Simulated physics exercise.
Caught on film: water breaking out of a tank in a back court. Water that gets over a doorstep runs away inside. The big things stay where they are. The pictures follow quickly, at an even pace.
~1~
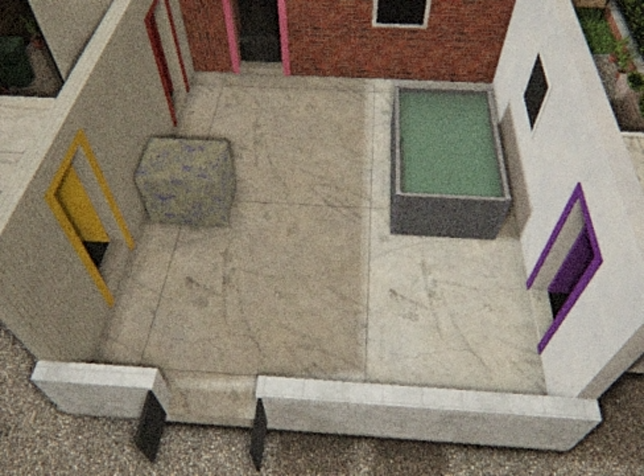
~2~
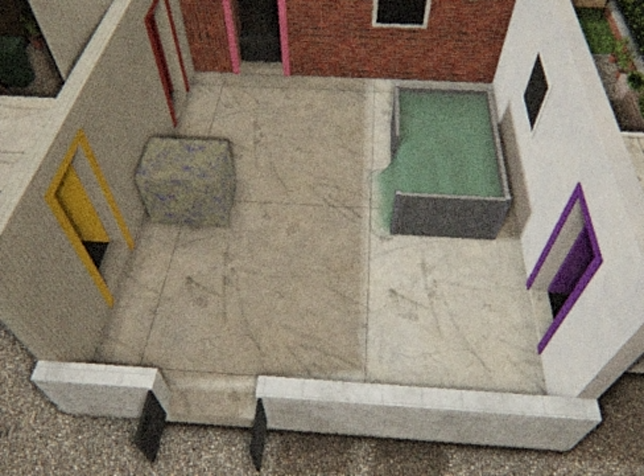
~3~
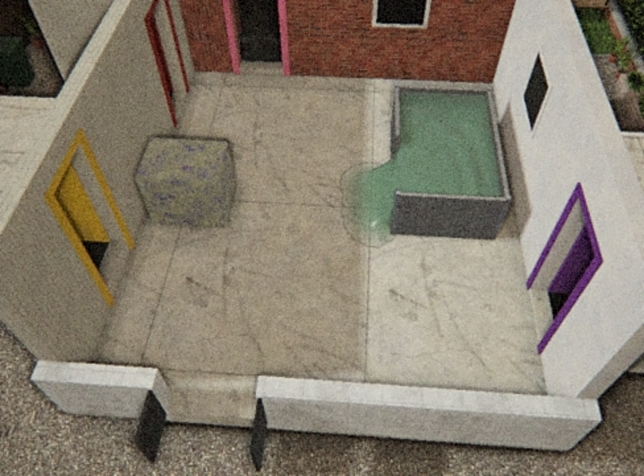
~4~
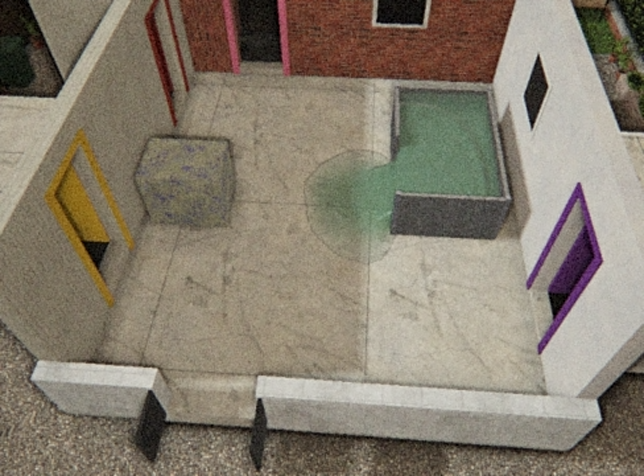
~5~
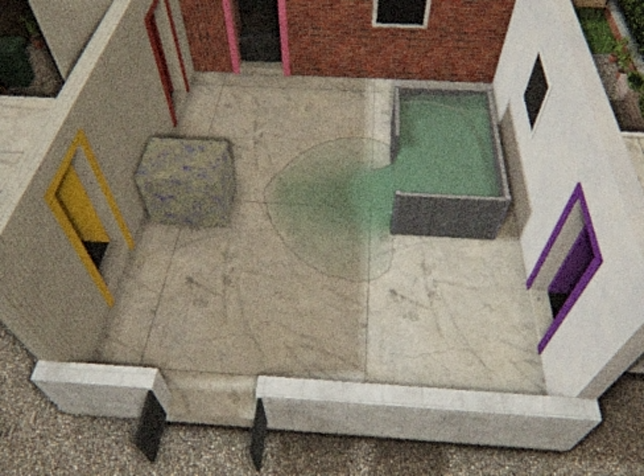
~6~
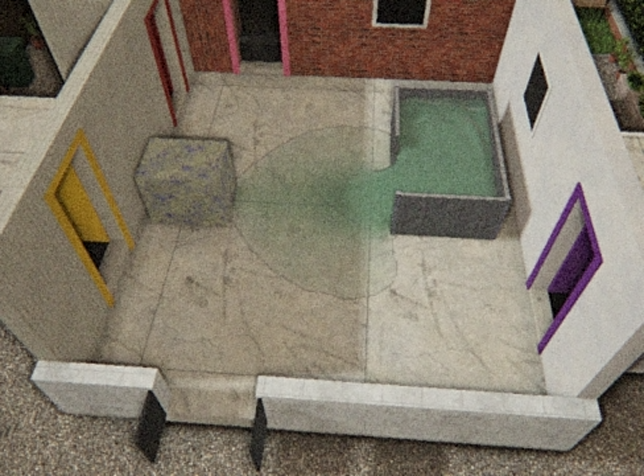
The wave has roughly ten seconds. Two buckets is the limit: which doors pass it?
The purple door holds within the limit; the red door floods; the yellow door holds within the limit; the pink door holds within the limit.
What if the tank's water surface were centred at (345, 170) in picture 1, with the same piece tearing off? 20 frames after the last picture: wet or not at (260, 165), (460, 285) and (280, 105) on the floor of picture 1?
As listed: Awash, clear, covered.
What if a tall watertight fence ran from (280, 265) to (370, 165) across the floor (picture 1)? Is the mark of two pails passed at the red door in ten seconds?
Then: Red door stays under.
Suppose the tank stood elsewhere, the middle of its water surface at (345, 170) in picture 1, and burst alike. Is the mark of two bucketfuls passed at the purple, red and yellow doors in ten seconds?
In short: The purple door goes over; the red door lets less in; the yellow door goes over.
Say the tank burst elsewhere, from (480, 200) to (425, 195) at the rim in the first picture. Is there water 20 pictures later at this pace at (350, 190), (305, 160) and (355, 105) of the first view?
In turn: Dry, not flooded, no water.
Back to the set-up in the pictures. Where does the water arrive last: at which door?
That is the purple door.
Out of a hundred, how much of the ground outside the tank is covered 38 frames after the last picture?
About 90 per cent.
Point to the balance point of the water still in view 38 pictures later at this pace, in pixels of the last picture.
Around (296, 210).
A moment on, water covers 40 % of the floor; the purple door not reached, the red door not reached, the yellow door wet at the sill, nothing in, the pink door not reached.
Next, water covers 55 % of the floor; the purple door not reached, the red door under two buckets in, the yellow door wet at the sill, nothing in, the pink door wet at the sill, nothing in.
Then, water covers 55 % of the floor; the purple door not reached, the red door over two buckets in, the yellow door wet at the sill, nothing in, the pink door wet at the sill, nothing in.
Later, water covers 90 % of the floor; the purple door not reached, the red door far over two buckets in, the yellow door wet at the sill, nothing in, the pink door wet at the sill, nothing in.
In the end, water covers 95 % of the floor; the purple door under two buckets in, the red door far over two buckets in, the yellow door wet at the sill, nothing in, the pink door wet at the sill, nothing in.
